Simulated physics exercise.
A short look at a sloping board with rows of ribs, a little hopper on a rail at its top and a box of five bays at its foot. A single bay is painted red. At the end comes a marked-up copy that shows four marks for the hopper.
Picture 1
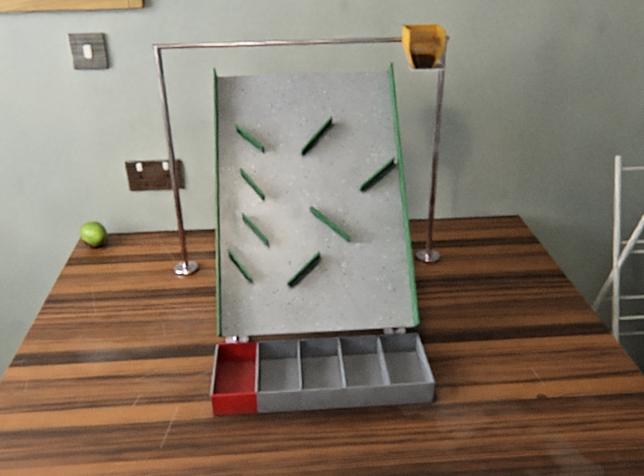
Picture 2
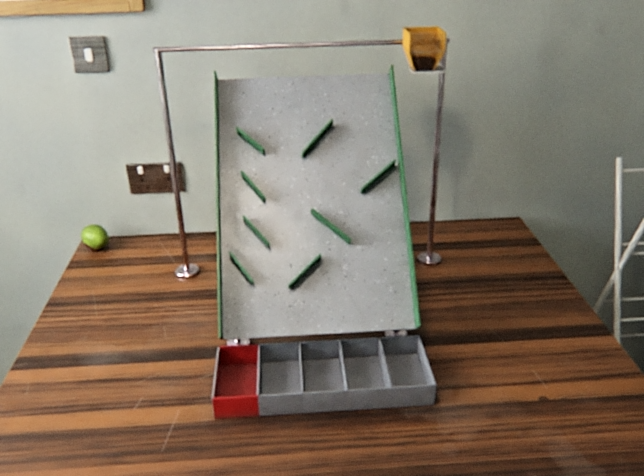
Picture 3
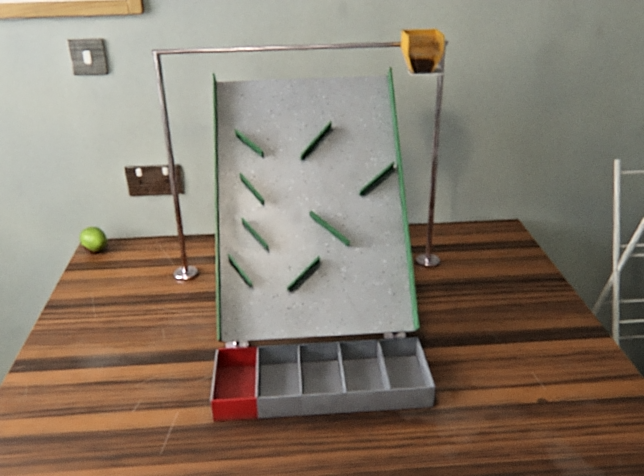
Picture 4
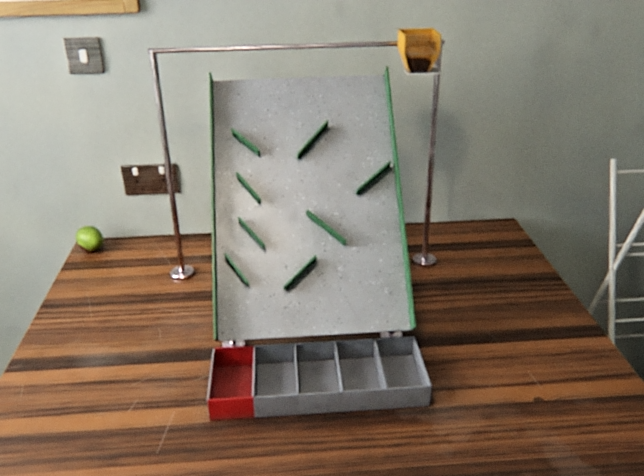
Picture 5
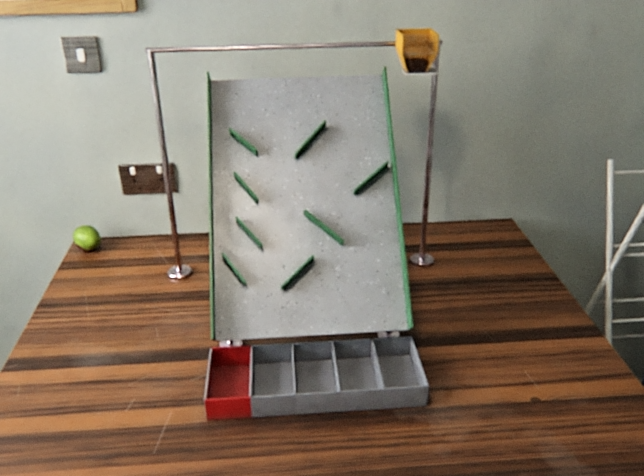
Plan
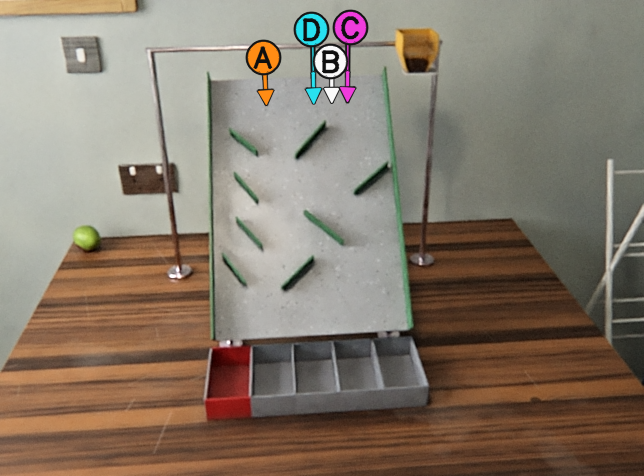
The clip opens on a sloping grey board with green ribs, a small yellow hopper on a metal rail above its upper right, and a box of five bays at its foot, the leftmost red. Nothing in the scene moves; only the view shifts very slightly through to the end.
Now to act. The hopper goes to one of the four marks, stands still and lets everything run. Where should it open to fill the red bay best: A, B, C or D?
It is A.
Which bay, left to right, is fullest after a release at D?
It is the second one.
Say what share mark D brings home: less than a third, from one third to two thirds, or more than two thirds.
Less than a third.
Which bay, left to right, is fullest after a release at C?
It is the fifth one.
On the marked copy, mark A meets the board at (266, 99); mark B meets the board at (331, 97); mark C meets the board at (347, 96); mark D meets the board at (313, 98).
With A, roughly a third in the red bay, roughly a quarter in other bays, roughly a third outside the box.
With B, about a tenth in the red bay, roughly a third in other bays, roughly half outside the box.
With C, not one piece in the red bay, roughly half in other bays, roughly half outside the box.
With D, about a tenth in the red bay, roughly a third in other bays, roughly half outside the box.
